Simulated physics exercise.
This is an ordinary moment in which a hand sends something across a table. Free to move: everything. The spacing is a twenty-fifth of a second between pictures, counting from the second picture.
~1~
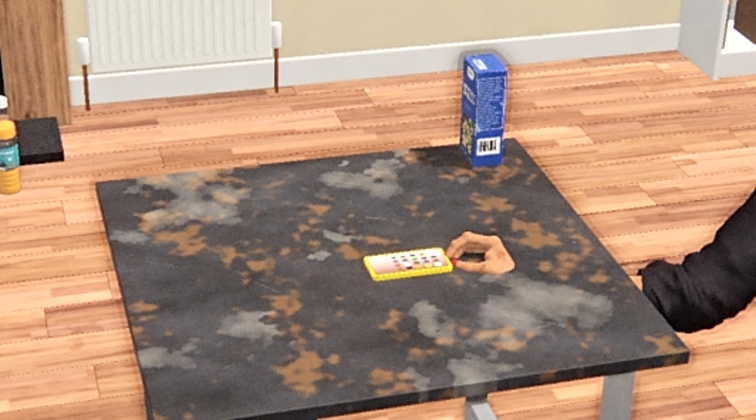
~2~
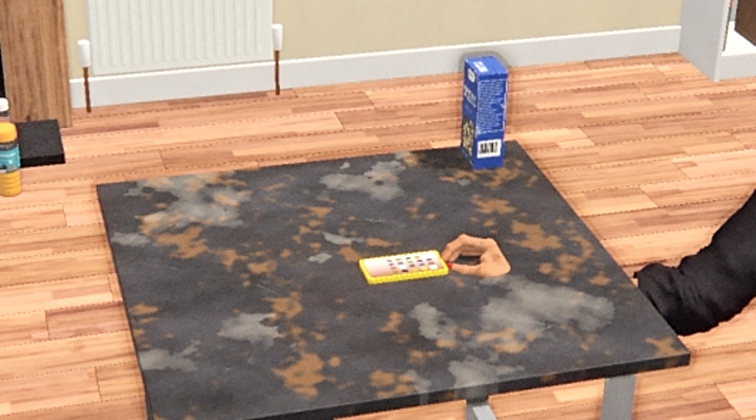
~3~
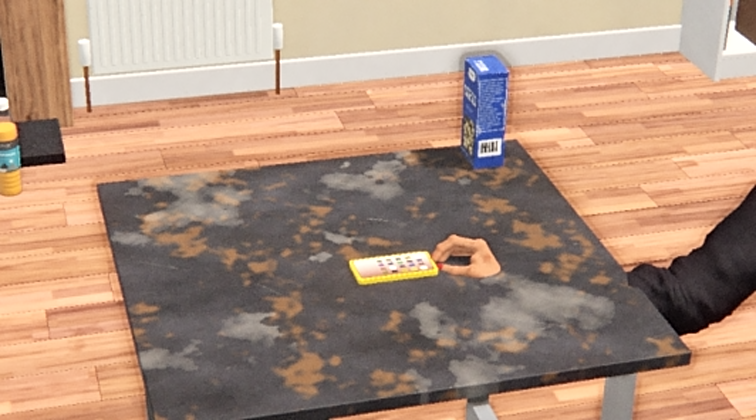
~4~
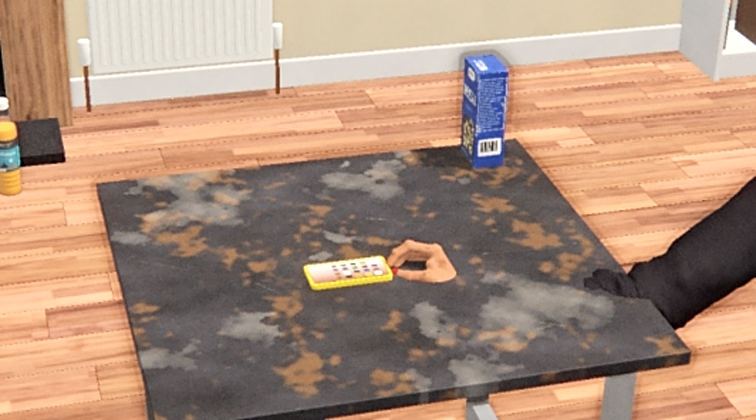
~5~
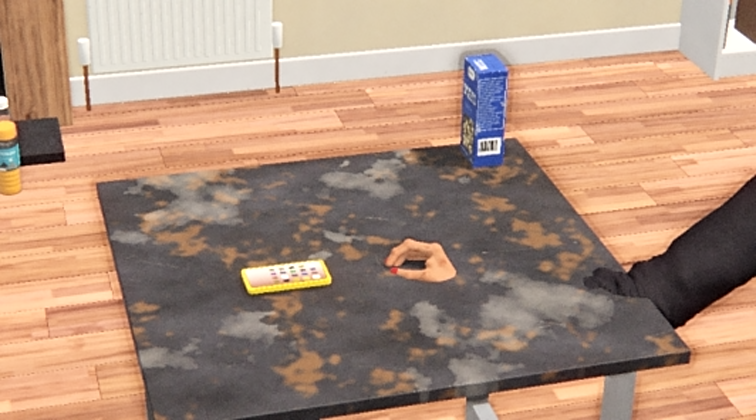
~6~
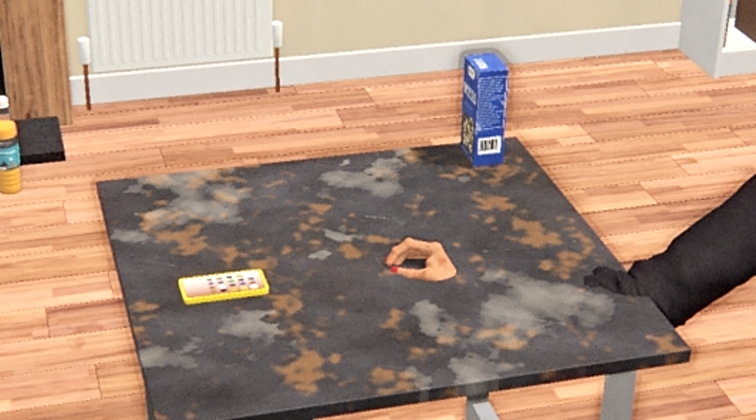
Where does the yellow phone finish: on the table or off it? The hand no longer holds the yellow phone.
Off it.
Then, 0.10 s past the last view, yellow phone now off the table.
Then, 0.30 s past the last view, things are still on the move.
Then, 0.40 s past the last view, as before.
Finally, off the table, yellow phone.
